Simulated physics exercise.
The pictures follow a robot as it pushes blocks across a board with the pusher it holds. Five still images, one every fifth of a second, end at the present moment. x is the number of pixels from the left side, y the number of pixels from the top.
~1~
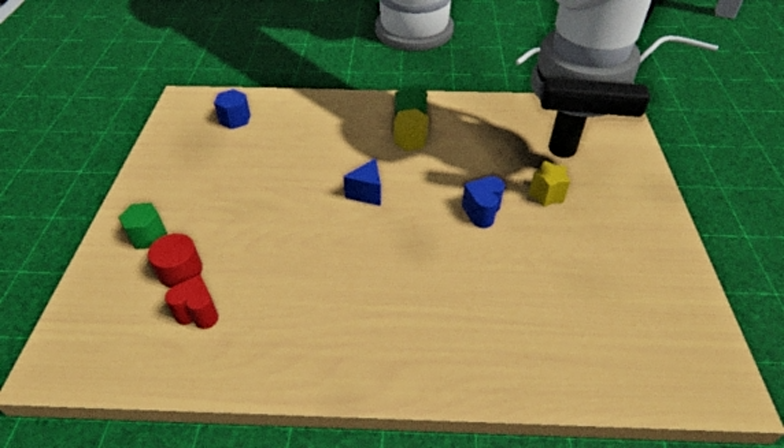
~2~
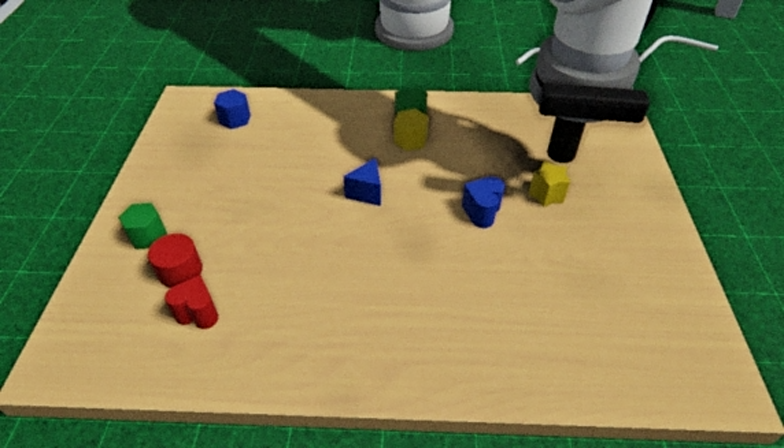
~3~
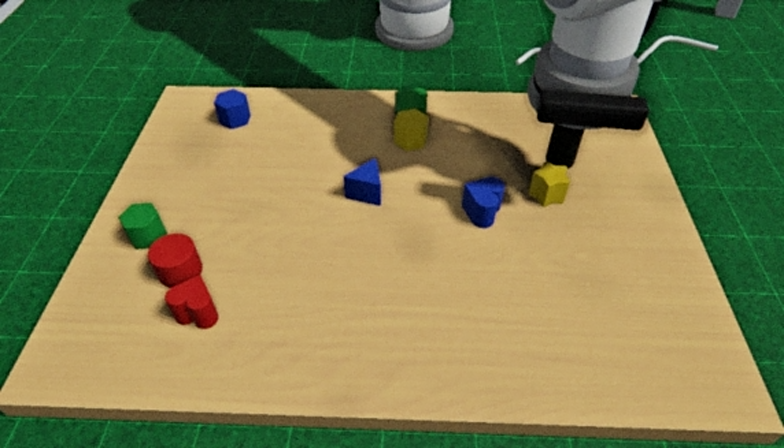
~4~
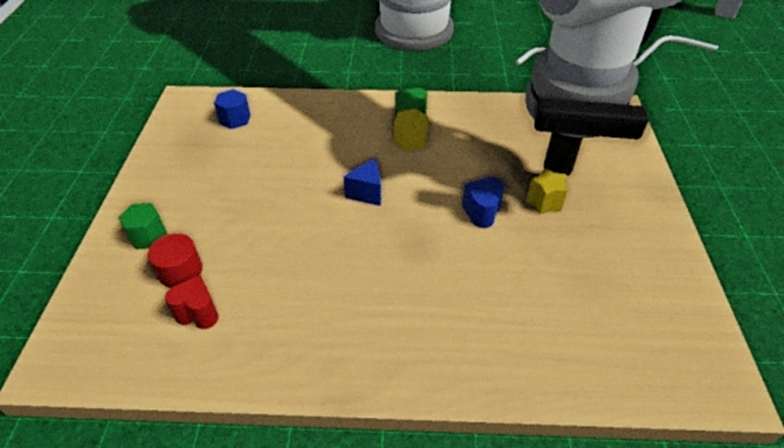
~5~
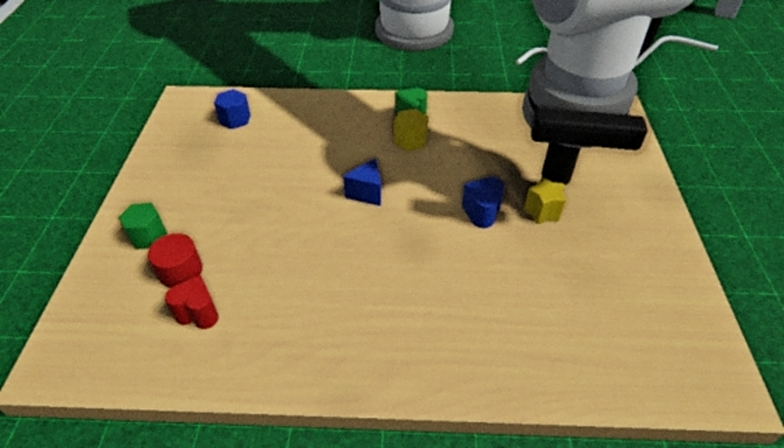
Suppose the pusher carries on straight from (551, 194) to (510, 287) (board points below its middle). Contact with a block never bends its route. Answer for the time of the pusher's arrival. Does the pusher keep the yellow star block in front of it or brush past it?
The pusher should keep driving it forward.
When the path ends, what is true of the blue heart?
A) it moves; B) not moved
Choice B: Not moved.
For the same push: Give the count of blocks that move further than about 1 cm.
I'd say just one block gets shifted by more than about 1 cm.
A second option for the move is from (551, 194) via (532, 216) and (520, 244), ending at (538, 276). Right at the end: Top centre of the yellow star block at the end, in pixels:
The top centre is at (517, 265).
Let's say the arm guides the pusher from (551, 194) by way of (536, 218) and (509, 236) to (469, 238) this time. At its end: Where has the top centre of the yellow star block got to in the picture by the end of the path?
It sits at (510, 238).
On the path given first. One third of the way, pusher at (544, 207); yellow star block at (537, 221).
Two thirds of the way, pusher at (530, 238); yellow star block at (522, 253).
At the end, pusher at (514, 272); blue heart still; yellow star block at (505, 290).
